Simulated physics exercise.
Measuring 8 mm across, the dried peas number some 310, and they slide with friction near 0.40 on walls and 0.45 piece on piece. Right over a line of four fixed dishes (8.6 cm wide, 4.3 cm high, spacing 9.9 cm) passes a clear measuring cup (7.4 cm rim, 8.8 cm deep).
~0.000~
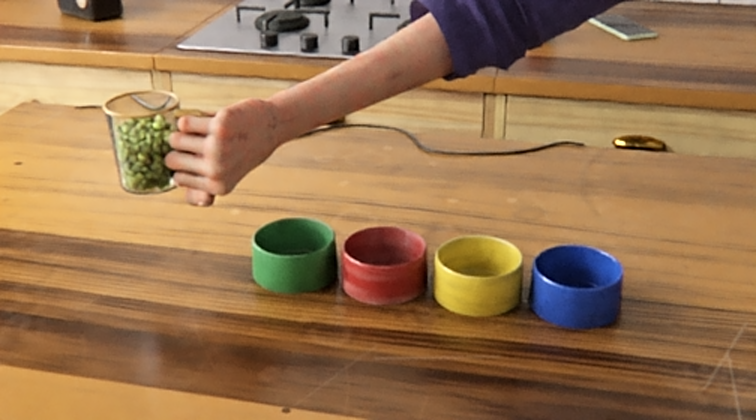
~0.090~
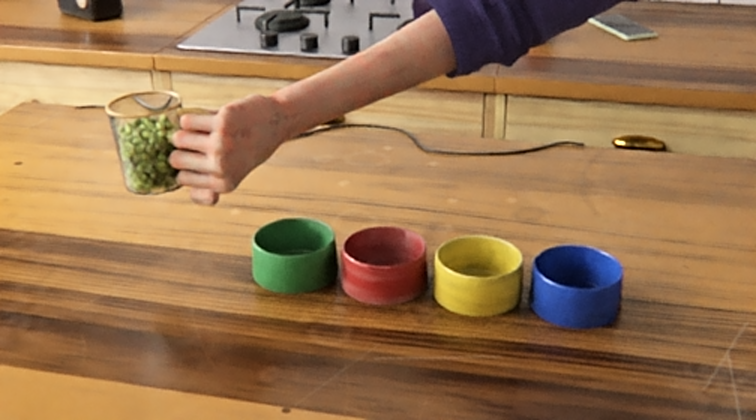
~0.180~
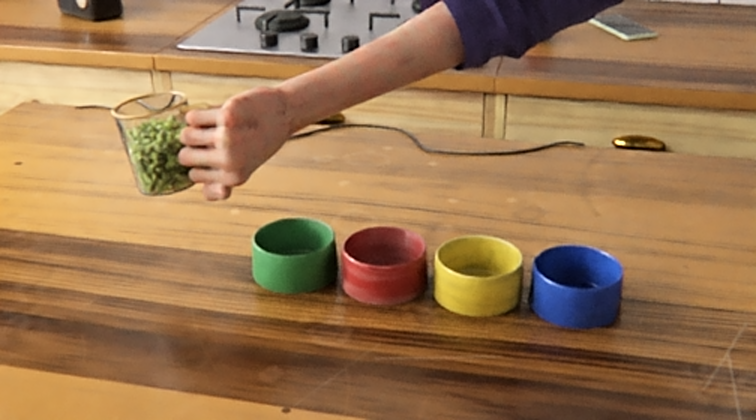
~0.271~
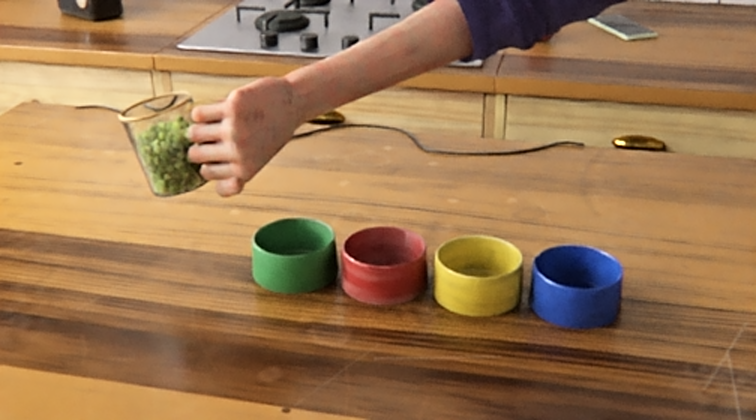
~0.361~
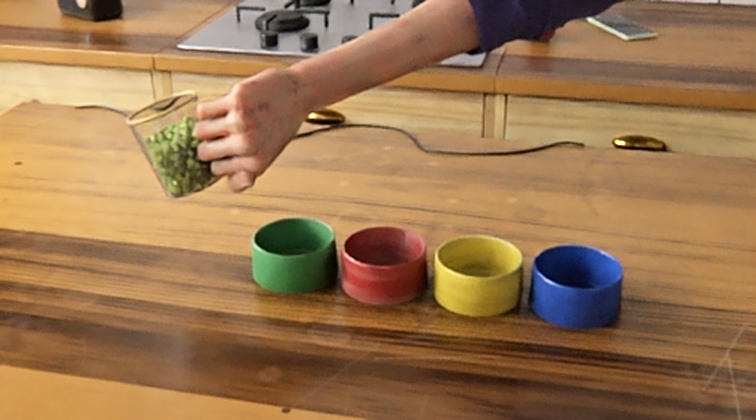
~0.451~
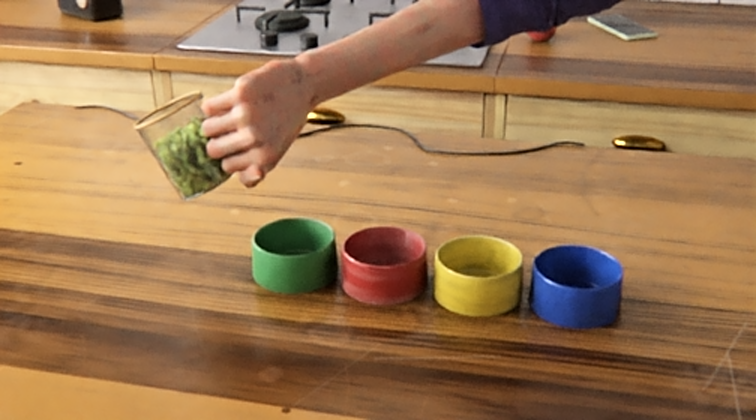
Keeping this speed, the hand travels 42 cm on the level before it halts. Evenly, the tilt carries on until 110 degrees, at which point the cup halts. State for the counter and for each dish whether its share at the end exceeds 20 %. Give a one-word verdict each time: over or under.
Red dish: You'll see a fifth or less there; blue dish: You'll see a fifth or less there; green dish: You'll see more than a fifth there; yellow dish: You'll see a fifth or less there; counter: You'll see a fifth or less there.
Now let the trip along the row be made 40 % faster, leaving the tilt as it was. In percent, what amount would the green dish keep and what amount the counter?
Then the green dish gets 0 and the counter 20.
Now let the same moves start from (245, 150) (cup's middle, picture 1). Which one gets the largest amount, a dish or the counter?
Largest amount ends at red.
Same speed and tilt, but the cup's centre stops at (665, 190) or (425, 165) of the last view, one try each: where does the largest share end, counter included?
Green; green.
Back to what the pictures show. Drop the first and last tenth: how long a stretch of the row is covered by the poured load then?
Spread: Around 7 cm.
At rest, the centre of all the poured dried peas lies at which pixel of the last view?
(300, 256) or so.
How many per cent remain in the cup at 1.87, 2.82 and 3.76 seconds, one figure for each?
Going in order, it reads 45, then 0, and finally 0 per cent.
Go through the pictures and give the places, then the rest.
In the first frame, cup at (147, 143), tilt 0 degrees, lip at (109, 101), moved 0.0 cm; middle of the pieces at (149, 153); green dish at (294, 237); red dish at (384, 246); yellow dish at (479, 256); blue dish at (578, 267).
In the second frame, cup at (151, 143), tilt 2 degrees, lip at (112, 103), moved 0.4 cm; middle of the pieces at (153, 154).
In the third frame, cup at (160, 144), tilt 8 degrees, lip at (118, 107), moved 1.4 cm; middle of the pieces at (163, 155).
In the fourth frame, cup at (170, 145), tilt 14 degrees, lip at (125, 111), moved 2.5 cm; middle of the pieces at (174, 155).
In the fifth frame, cup at (179, 146), tilt 19 degrees, lip at (132, 116), moved 3.6 cm; middle of the pieces at (185, 156).
In the sixth frame, cup at (189, 147), tilt 25 degrees, lip at (140, 121), moved 4.7 cm; middle of the pieces at (195, 157); green dish at (294, 237); red dish at (384, 246); yellow dish at (479, 256); blue dish at (578, 267). The cup turns about 65 degrees a second and travels 12 cm a second.
After 1.87 s, tilt 110 degrees; cup holds 45 %, green 45 %.
Then, at 2.82 s, tilt 110 degrees; cup holds 0 %, red 5 %, green 85 %.
After 3.76 s, tilt 110 degrees; cup holds 0 %, red 5 %, green 85 %.
At rest (4.1 s), red 5 %, blue 0 %, green 85 %, yellow 0 %, counter 10 %.
